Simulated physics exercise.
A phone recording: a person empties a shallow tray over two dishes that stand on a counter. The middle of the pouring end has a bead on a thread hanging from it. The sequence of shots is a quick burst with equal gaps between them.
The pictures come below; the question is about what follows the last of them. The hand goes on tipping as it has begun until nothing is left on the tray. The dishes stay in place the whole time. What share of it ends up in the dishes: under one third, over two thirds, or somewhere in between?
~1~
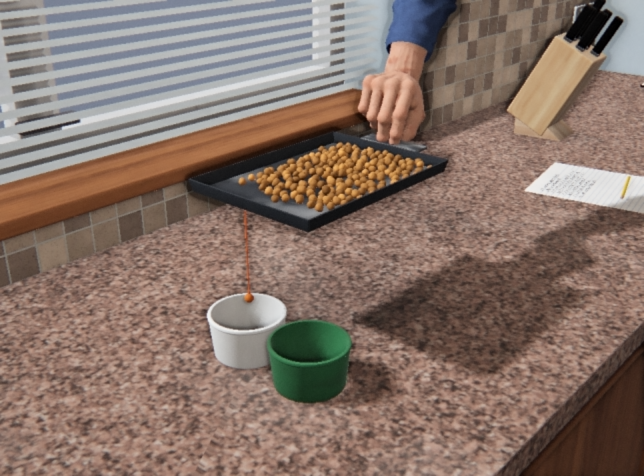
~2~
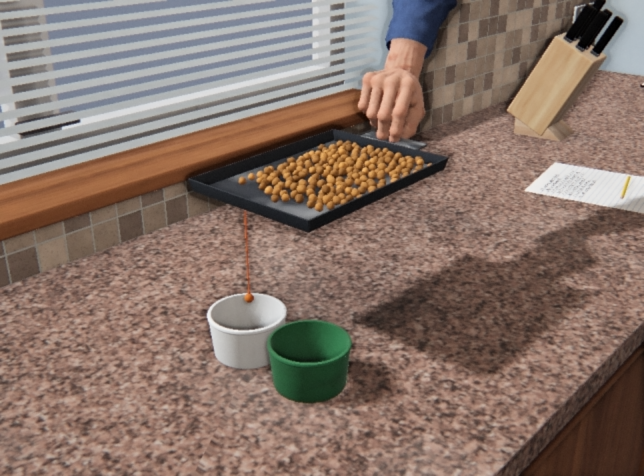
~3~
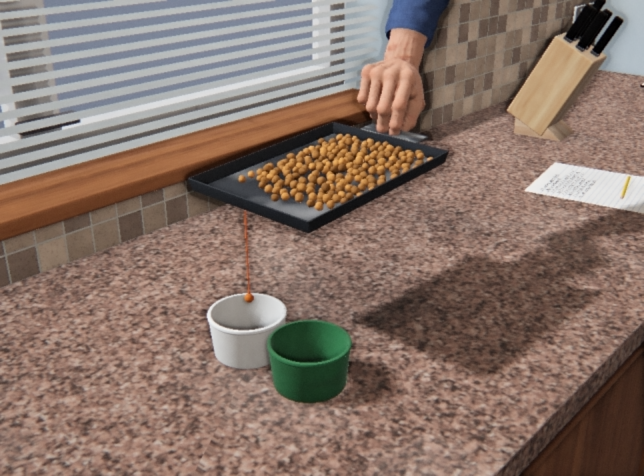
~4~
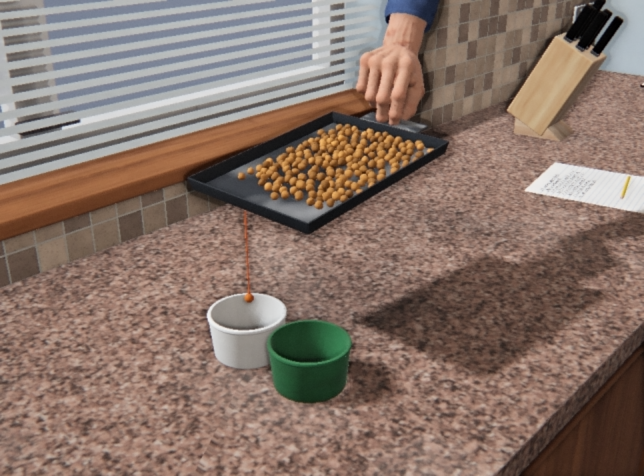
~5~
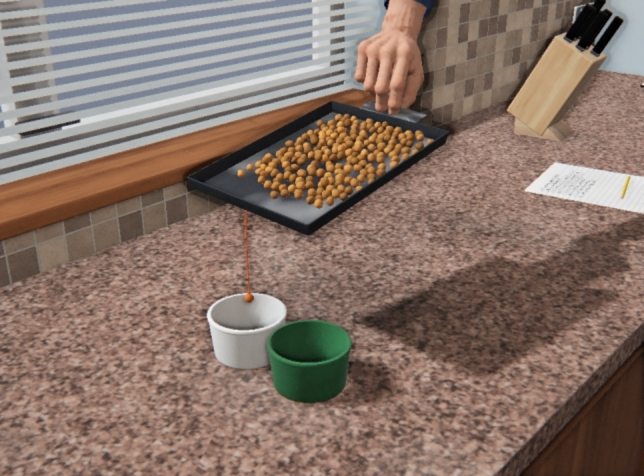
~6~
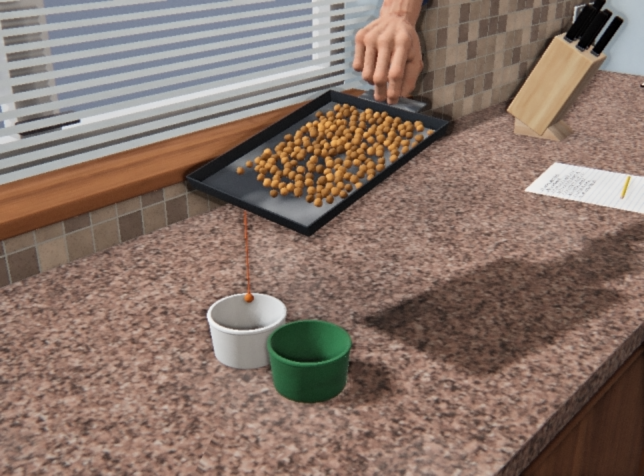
Somewhere in between.
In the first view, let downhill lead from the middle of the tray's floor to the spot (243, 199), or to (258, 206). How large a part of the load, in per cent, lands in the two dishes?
About 10 %, then 10 %.
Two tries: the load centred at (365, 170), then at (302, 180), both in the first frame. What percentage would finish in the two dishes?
First case: Around 50 %; second case: Around 30 %.
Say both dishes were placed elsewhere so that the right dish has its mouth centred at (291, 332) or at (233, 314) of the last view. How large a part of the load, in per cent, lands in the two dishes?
First position: Some 30 %; second position: Some 10 %.
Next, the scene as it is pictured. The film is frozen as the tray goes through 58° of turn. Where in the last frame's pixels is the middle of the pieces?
Mark it at roughly (287, 172) in the final frame.
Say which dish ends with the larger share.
It's the dish to the right that ends up fuller.
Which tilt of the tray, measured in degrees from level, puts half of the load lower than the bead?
About 110 degrees.
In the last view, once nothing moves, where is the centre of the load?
The centre comes to rest near (271, 385).
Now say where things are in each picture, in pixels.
Corners of the pouring end at (193, 179) and (308, 218), level; middle of the load at (343, 174), roasted chickpeas; left dish at (220, 342); right dish at (282, 375); bead on its thread at (249, 298), in the first picture.
Corners of the pouring end at (193, 179) and (308, 219), level; middle of the load at (343, 172), in the second picture.
Corners of the pouring end at (193, 178) and (308, 220), tipped barely, lowest at the right corner; middle of the load at (343, 168), in the third picture.
Corners of the pouring end at (192, 177) and (308, 221), tipped a little, lowest at the right corner; middle of the load at (342, 162), in the fourth picture.
Corners of the pouring end at (191, 177) and (307, 223), tipped a little, lowest at the right corner; middle of the load at (342, 156), in the fifth picture.
Corners of the pouring end at (191, 176) and (307, 224), tipped a little, lowest at the right corner; middle of the load at (341, 150); left dish at (220, 342); right dish at (282, 375), in the sixth picture.
Soon, tray tipped steeply; nearly all on the tray; a stray few in the right dish; a stray few outside both; a stray few in the air.
A while on, tray tipped right over; nearly all on the tray; a stray few in the right dish; a stray few in the left dish; a stray few outside both; a stray few in the air.
Towards the end, tray tipped past a quarter turn; about a third in the right dish; a small part in the left dish; about half outside both.
Finally, tray tipped past a quarter turn; about a third in the right dish; a small part in the left dish; about half outside both.
